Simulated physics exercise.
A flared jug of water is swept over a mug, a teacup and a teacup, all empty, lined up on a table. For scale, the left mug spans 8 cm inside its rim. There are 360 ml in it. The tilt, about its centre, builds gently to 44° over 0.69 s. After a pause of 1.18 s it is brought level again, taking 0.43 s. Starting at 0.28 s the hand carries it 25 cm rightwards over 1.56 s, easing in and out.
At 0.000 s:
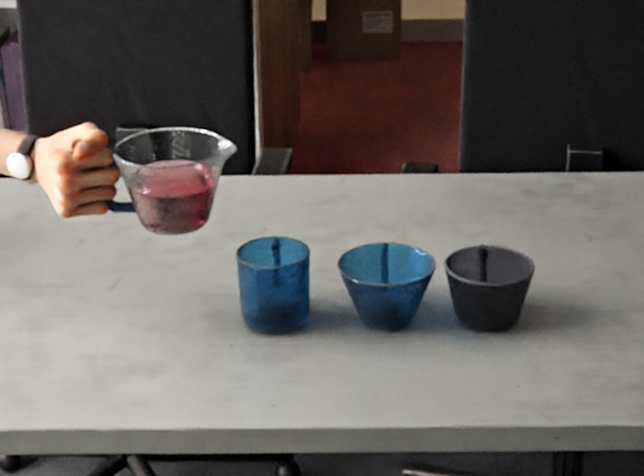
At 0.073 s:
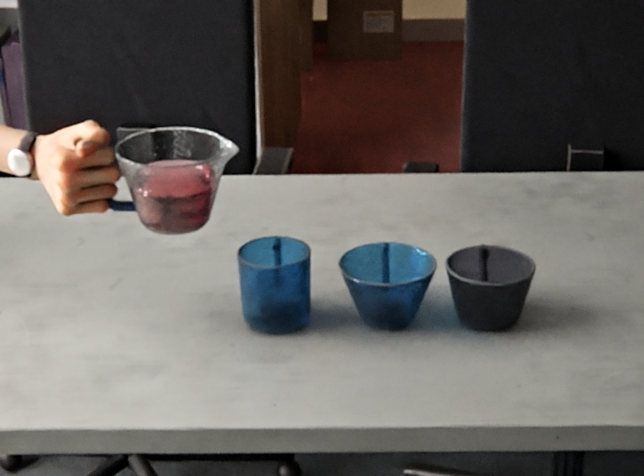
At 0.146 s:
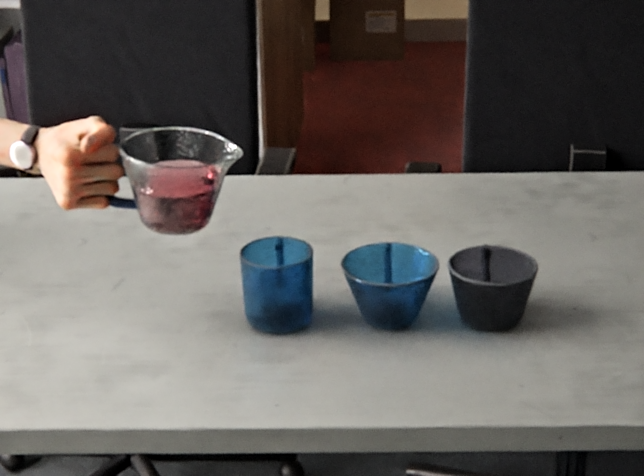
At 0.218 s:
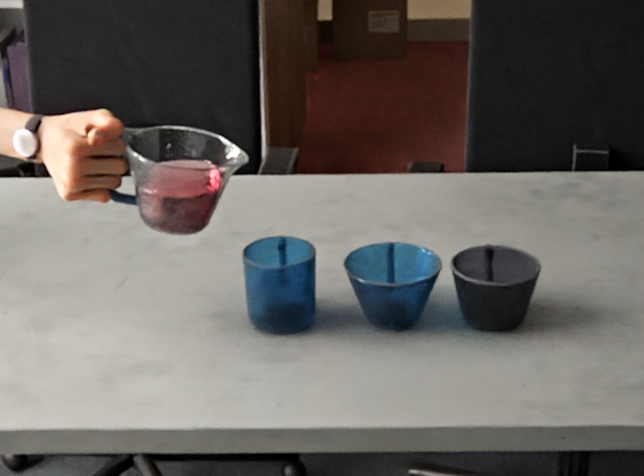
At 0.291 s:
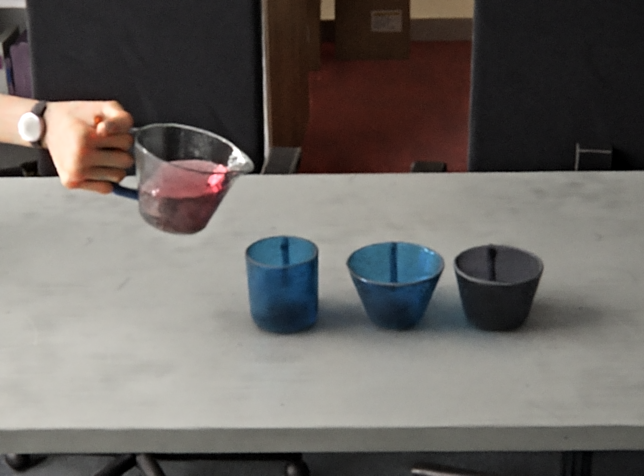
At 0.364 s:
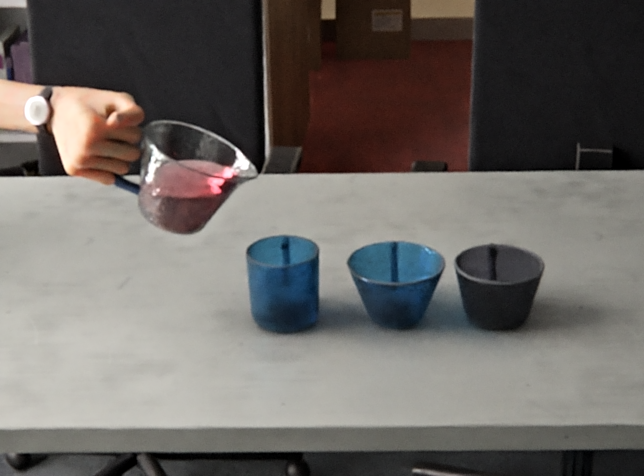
On a grey table, a hand holding a glass jug of pink liquid gradually tilts it rightwards near three empty cups.
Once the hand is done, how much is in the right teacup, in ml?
Roughly 60 ml lands in it.
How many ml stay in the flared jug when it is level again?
Close to 200 ml.
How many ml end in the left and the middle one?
Roughly 0 ml left, 70 ml middle.
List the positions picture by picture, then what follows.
In the first frame, tilt 0°; pouring edge (236, 148); surface from (138, 172) to (207, 173); the left mug's rim runs from (238, 254) to (309, 253); the middle teacup's rim runs from (339, 265) to (435, 264); the right teacup's rim runs from (446, 267) to (533, 266).
In the second frame, tilt 1°; pouring edge (238, 149); surface from (140, 172) to (209, 171).
In the third frame, tilt 5°; pouring edge (243, 153); surface from (144, 172) to (213, 174).
In the fourth frame, tilt 10°; pouring edge (248, 159); surface from (147, 173) to (217, 173).
In the fifth frame, tilt 17°; pouring edge (254, 167); surface from (153, 173) to (222, 173).
In the sixth frame, tilt 24°; pouring edge (258, 175); surface from (154, 172) to (229, 175).
Then, 0.91 s in, the tilt is 44° and from the left they hold 5 ml, 20 ml, 0 ml, the flared jug 290 ml, and 15 ml is on the table.
Then, 1.30 s in, the tilt is 44° and from the left they hold 5 ml, 65 ml, 0 ml, the flared jug 245 ml, and 20 ml is on the table.
Then, 1.72 s in, the tilt is 44° and from the left they hold 5 ml, 65 ml, 35 ml, the flared jug 210 ml, and 25 ml is on the table.
Then, 2.17 s in, the tilt is 9° and from the left they hold 5 ml, 65 ml, 55 ml, the flared jug 195 ml, and 30 ml is on the table.
Finally, from the left they hold 5 ml, 65 ml, 60 ml, the flared jug 195 ml, and 30 ml is on the table.
